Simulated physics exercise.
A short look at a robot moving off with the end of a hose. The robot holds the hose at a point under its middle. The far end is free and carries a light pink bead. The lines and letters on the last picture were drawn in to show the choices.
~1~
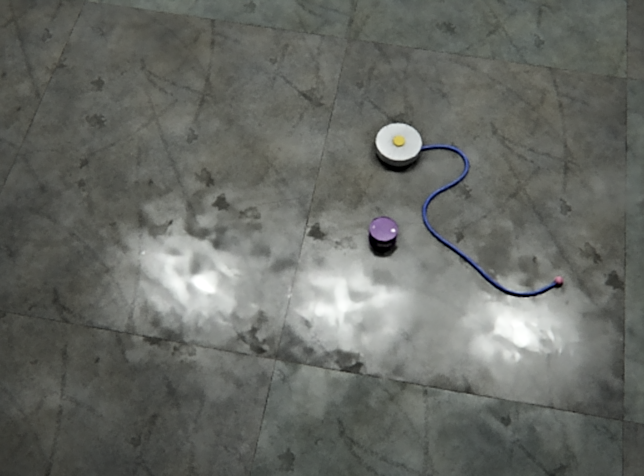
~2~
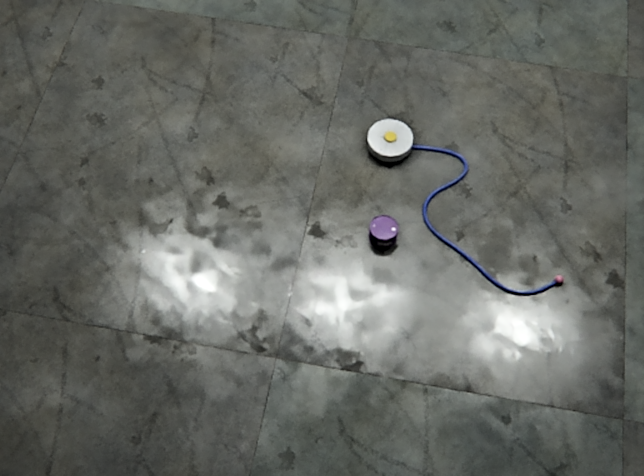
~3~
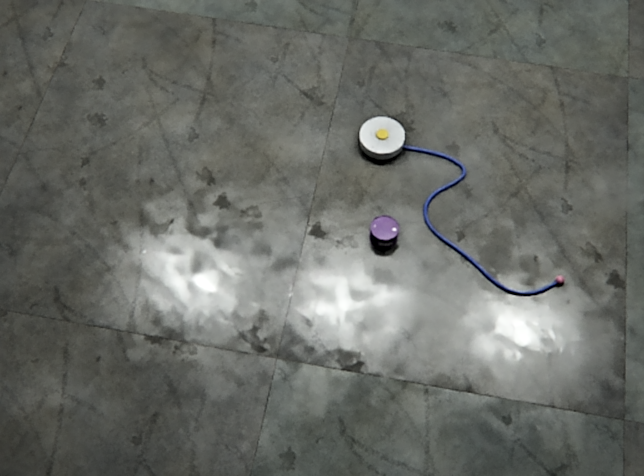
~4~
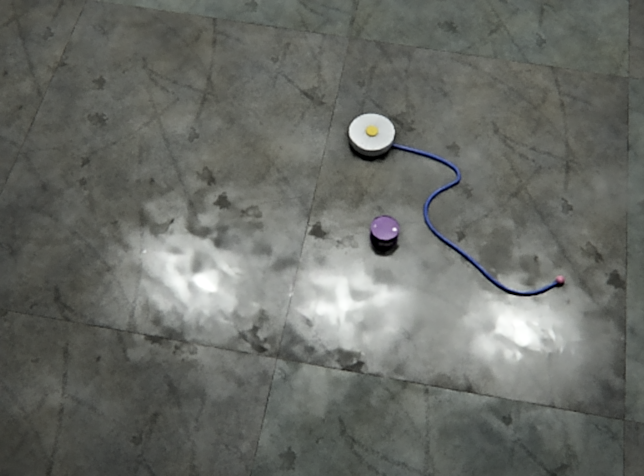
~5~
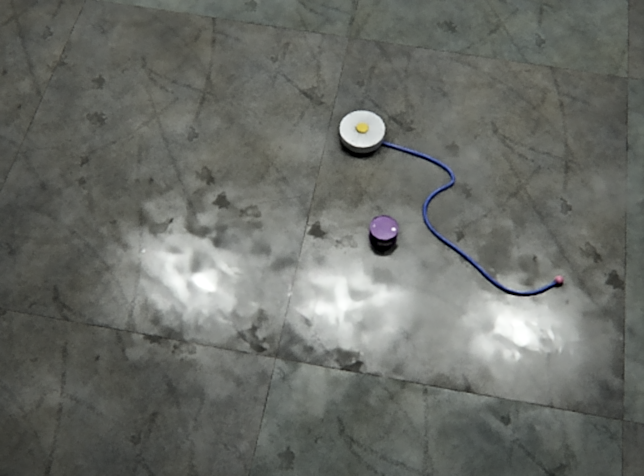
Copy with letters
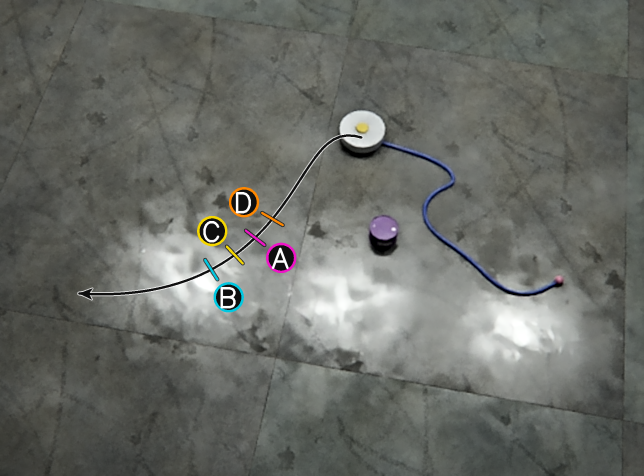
A round white robot moves left, pulling the near end of a blue hose along.
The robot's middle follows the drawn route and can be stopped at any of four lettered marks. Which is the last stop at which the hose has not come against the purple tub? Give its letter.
The farthest safe stop is A.
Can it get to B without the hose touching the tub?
No.
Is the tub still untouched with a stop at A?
For that mark, yes.
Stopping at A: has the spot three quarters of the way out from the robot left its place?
No.
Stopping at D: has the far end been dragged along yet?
No.
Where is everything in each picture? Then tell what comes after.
The first frame shows robot (398, 146); free end (559, 281); purple tub (383, 234).
The second frame shows robot (390, 142); free end (559, 280).
The third frame shows robot (382, 139); free end (560, 280).
The fourth frame shows robot (372, 136); free end (560, 280).
The fifth frame shows robot (362, 133); free end (559, 280); purple tub (383, 232).
On the marked copy, A at (255, 238); B at (211, 270); C at (235, 255); D at (272, 219); the route from (362, 138) via (252, 240) to (79, 293).
With A. Early on, robot (316, 152), middle of the hose (425, 218), free end (559, 280).
Further on, robot (286, 196), middle of the hose (425, 218), free end (559, 280).
At the end, robot (255, 234), middle of the hose (418, 223), free end (559, 280); nothing has been touched.
As for the rest, B brings the hose against the tub; C brings the hose against the tub; D is safe but short.
